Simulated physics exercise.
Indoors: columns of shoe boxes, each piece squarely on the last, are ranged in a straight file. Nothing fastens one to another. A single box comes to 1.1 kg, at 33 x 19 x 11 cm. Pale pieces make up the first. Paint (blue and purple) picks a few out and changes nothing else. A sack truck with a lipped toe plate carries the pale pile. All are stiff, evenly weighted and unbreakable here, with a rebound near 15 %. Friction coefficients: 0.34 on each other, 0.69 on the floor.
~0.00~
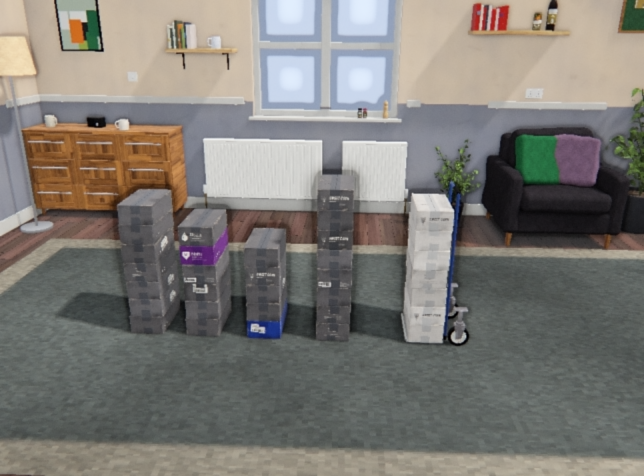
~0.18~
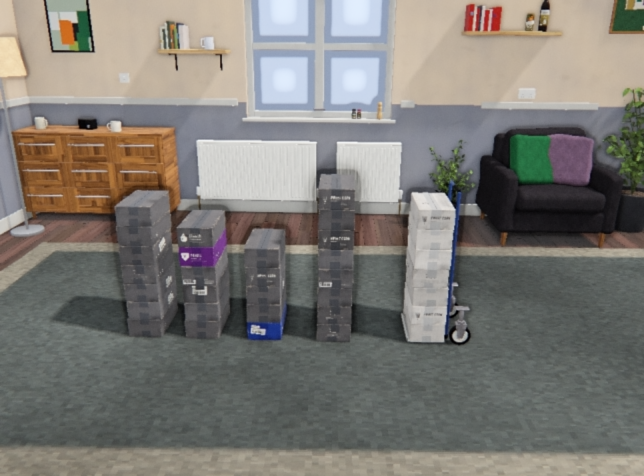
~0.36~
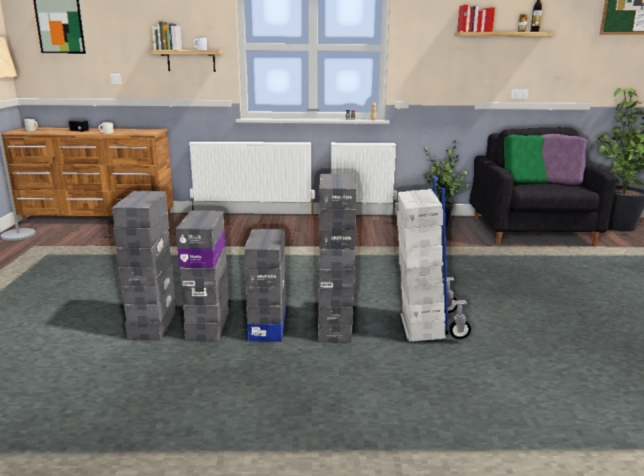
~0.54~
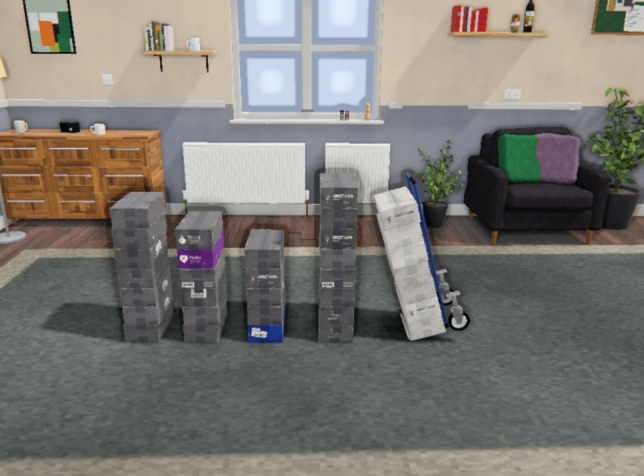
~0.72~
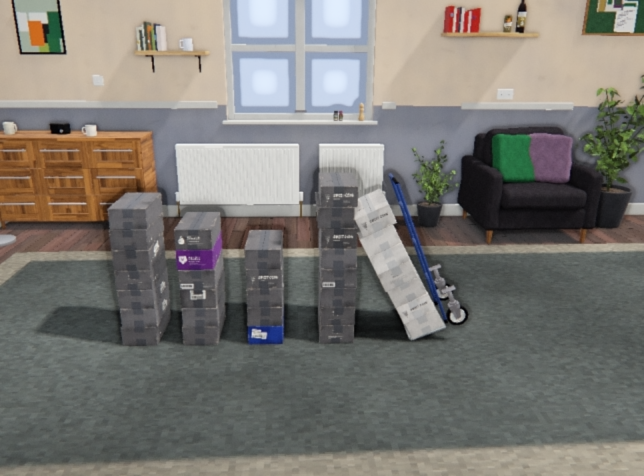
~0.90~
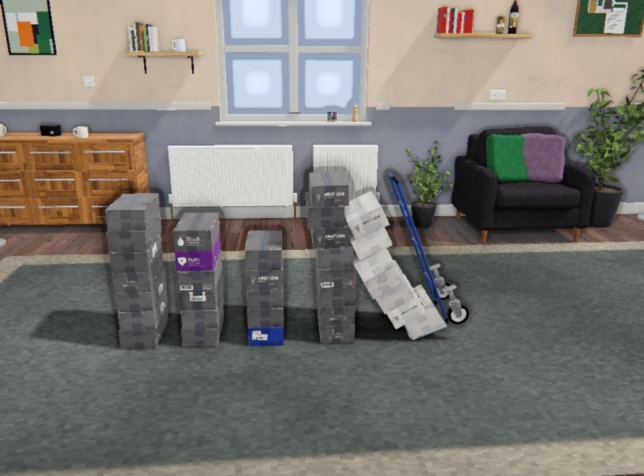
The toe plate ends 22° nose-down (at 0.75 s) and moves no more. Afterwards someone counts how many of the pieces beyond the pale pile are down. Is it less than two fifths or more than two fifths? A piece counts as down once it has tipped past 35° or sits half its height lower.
It comes to more than two fifths.
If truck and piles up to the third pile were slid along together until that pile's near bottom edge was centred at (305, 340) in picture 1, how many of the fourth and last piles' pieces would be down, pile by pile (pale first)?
In that case fourth 5, last 6.
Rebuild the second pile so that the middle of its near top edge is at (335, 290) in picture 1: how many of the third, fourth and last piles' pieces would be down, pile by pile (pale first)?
In that case third 0, fourth 0, last 0.
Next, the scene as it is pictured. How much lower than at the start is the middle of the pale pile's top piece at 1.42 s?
About 15 cm.
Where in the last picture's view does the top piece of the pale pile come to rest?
Near (304, 269).
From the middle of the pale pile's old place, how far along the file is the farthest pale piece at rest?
About 70 cm.
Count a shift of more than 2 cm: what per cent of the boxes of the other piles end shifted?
95 per cent.
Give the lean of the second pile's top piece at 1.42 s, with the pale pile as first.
It leans some 20°.
By 1.42 s, 7 of the pale pile down; none of the 26 other boxes down, 10 disturbed.
By 2.34 s, 7 of the pale pile down; 8 of the 26 other boxes down; blue box tilted 24°; purple box tilted 16°.
By 3.26 s, 6 of the pale pile down; 19 of the 26 other boxes down; blue box tilted 32°; purple box tilted 19°, 13 cm lower.
When it is over (4.2 s), 6 of the pale pile down; 20 of the 26 other boxes down; purple box tilted 49°, 28 cm lower; blue box tilted 32°. That is 77 per cent. In pixels of the last frame, middles, purple box near (69, 300), blue box near (258, 316).
